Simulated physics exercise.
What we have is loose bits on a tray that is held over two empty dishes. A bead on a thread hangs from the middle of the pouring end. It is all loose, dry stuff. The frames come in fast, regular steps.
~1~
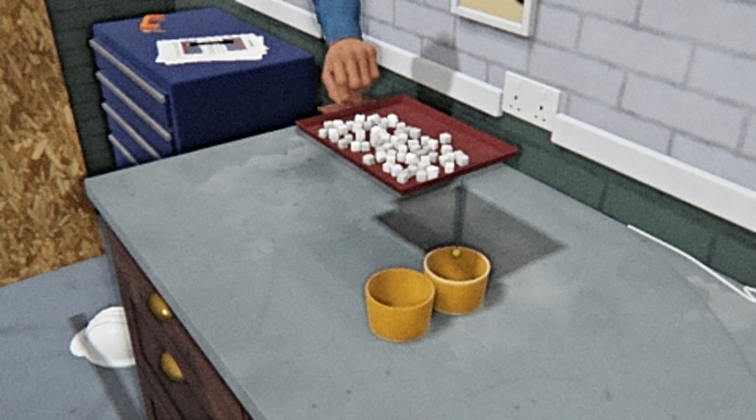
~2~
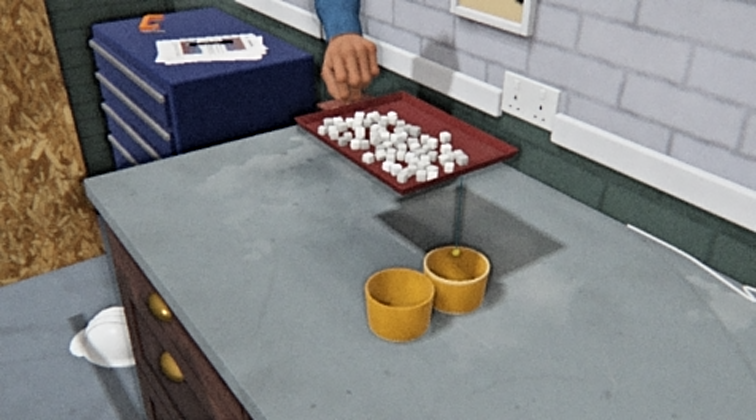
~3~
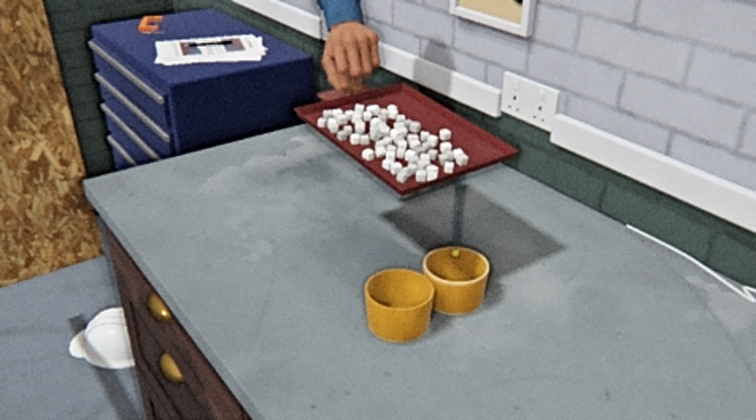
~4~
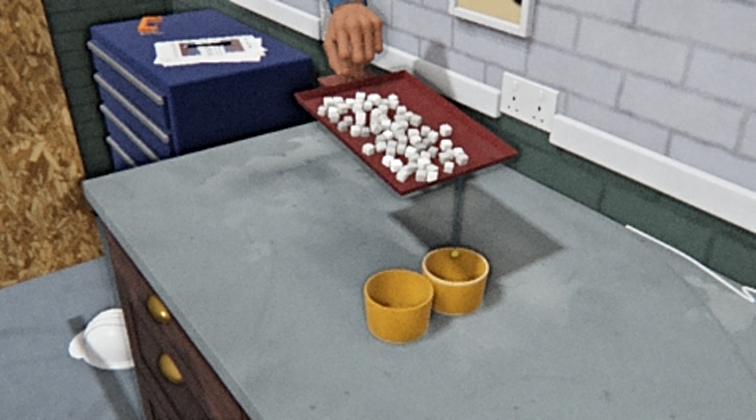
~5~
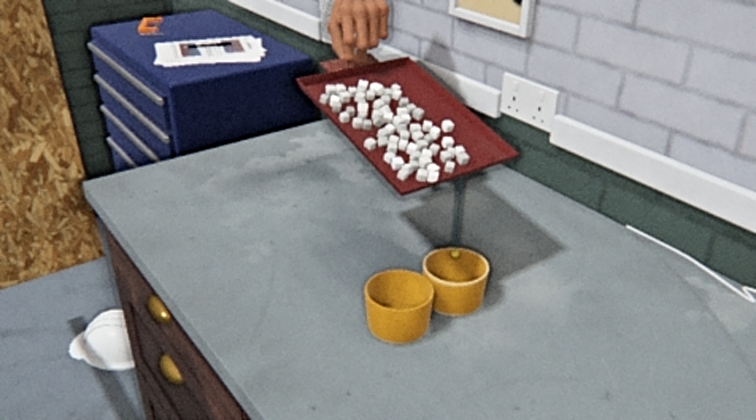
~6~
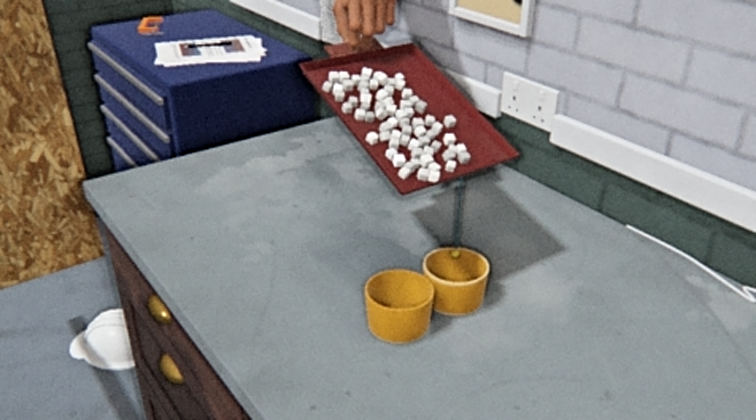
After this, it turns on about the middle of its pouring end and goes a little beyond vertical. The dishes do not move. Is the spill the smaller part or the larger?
In the dishes lies only the smaller part of it.
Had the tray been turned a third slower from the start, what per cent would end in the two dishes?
Near 10 %.
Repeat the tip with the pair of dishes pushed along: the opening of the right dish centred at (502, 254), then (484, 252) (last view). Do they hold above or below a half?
In turn: Not half; below a half.
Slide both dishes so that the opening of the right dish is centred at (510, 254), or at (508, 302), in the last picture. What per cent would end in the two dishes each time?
In turn 40 and 20 in a hundred.
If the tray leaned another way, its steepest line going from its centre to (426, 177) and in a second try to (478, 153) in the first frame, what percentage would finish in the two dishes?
Near 60 % and 0 %.
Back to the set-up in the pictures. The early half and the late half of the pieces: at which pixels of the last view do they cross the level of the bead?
Early half (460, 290), late half (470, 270).
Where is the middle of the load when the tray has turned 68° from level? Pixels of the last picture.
Roughly at (453, 160).
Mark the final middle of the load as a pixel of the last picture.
Near (502, 334).
Soon after the last picture, tray tipped steeply; nearly all on the tray; a small part in the air.
A little later, tray tipped past a quarter turn; a small part in the right dish; most outside both; a small part in the air.
Later still, tray tipped past a quarter turn; a stray few in the left dish; a small part in the right dish; nearly all outside both.
At rest, tray tipped past a quarter turn; a stray few in the left dish; a small part in the right dish; nearly all outside both.
